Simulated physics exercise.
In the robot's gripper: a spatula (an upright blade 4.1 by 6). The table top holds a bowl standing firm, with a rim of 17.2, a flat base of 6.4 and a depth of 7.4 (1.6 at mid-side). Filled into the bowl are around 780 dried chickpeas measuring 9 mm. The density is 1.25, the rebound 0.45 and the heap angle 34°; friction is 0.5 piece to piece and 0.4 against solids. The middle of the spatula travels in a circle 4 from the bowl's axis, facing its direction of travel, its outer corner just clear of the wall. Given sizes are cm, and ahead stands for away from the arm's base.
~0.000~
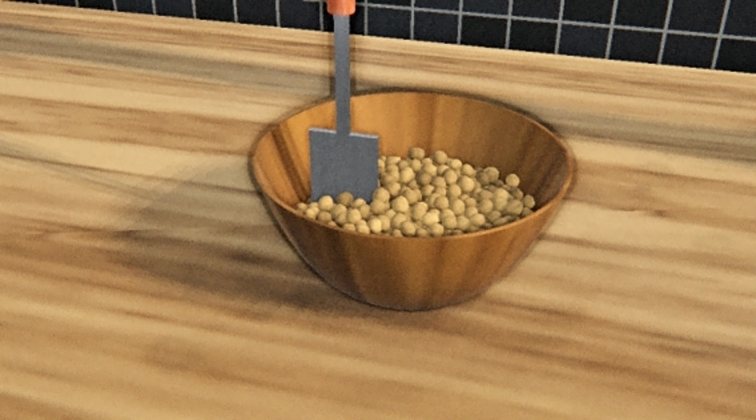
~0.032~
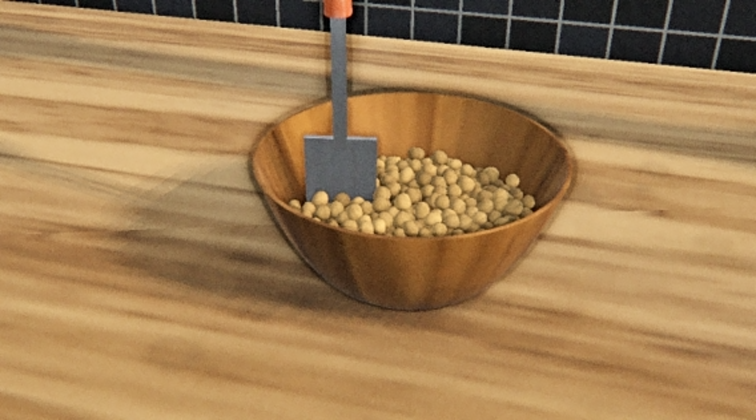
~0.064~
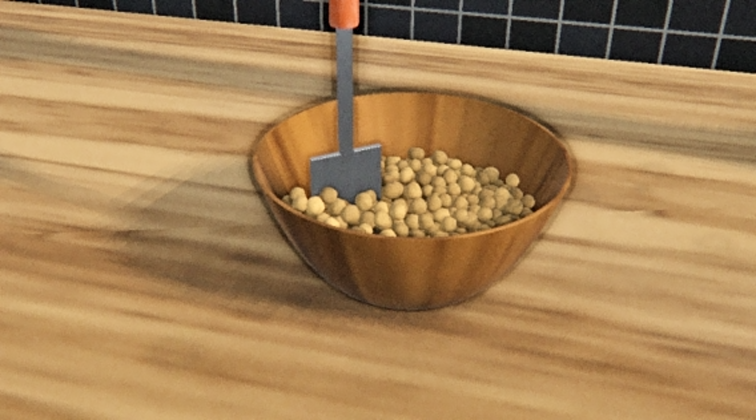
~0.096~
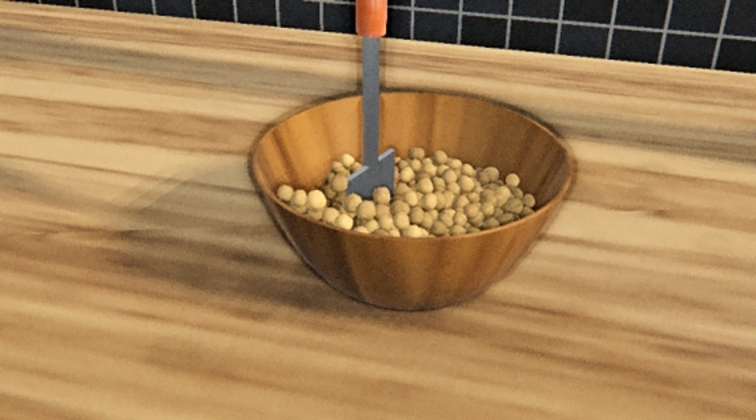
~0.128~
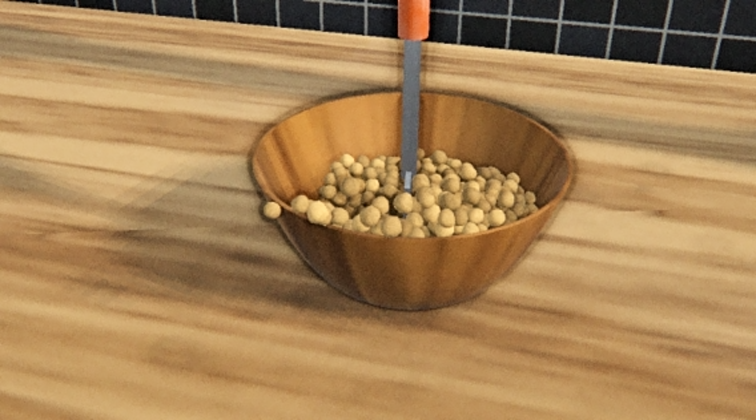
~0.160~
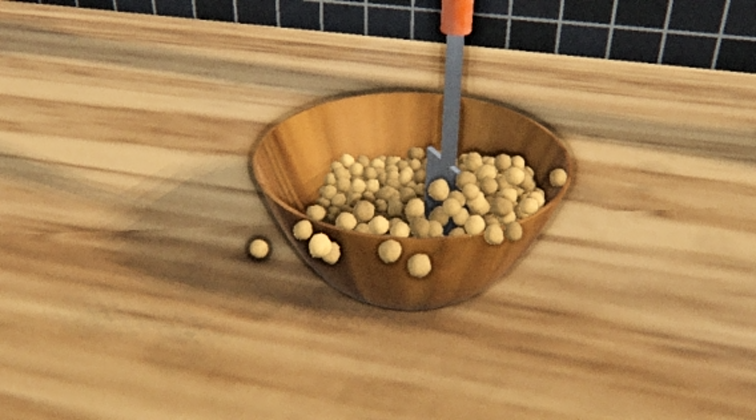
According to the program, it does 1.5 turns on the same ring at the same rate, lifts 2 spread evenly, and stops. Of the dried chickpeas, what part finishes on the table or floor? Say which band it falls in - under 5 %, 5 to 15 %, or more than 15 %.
It falls above 15 %.
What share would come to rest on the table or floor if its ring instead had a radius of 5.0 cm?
It would be close to 5 per cent then.
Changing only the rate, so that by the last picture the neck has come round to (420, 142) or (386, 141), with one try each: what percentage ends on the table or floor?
Some 15 and 10 per cent respectively.
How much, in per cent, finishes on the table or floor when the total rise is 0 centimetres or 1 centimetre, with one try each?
Near 35 in a hundred, then 30 in a hundred.
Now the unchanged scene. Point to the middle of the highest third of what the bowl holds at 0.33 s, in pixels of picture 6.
Centre of upper third: Approx. (390, 147) px.
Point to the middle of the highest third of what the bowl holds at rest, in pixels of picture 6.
At about (412, 219).
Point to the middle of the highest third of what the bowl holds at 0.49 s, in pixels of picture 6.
It is centred roughly at (396, 227).
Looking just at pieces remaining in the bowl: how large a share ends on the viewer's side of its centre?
Around 50 percent of it.
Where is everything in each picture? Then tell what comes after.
Spatula neck at (343, 108), 0° round; upper third of the load around (420, 211), from x 300 to 530, top at y 155; 785 in the bowl, in the first picture.
Spatula neck at (340, 113), 12° round; upper third of the load around (419, 213), from x 295 to 530, top at y 155, in the second picture.
Spatula neck at (346, 126), 41° round; upper third of the load around (414, 213), from x 285 to 530, top at y 155, in the third picture.
Spatula neck at (371, 137), 71° round; upper third of the load around (419, 216), from x 285 to 530, top at y 155, in the fourth picture.
Spatula neck at (410, 142), 101° round; upper third of the load around (445, 213), from x 270 to 530, top at y 155; 778 in the bowl, 7 in flight or on the tool, in the fifth picture.
Spatula neck at (450, 137), 131° round; upper third of the load around (477, 201), from x 260 to 560, top at y 155; 772 in the bowl, 13 in flight or on the tool, in the sixth picture.
By 0.33 s, 287° round, highest piece 11 above the table; 656 in the bowl, 40 on the table or floor, 89 in flight or on the tool.
By 0.49 s, 83° round, highest piece 9 above the table; 602 in the bowl, 158 on the table or floor, 25 in flight or on the tool.
By 0.78 s, 180° round, highest piece 7 above the table; 596 in the bowl, 189 on the table or floor.
By 1.48 s, 180° round, highest piece 6 above the table; 596 in the bowl, 189 on the table or floor.
Final count, 596 in the bowl, 189 on the table or floor. That is 24 % on the table or floor.
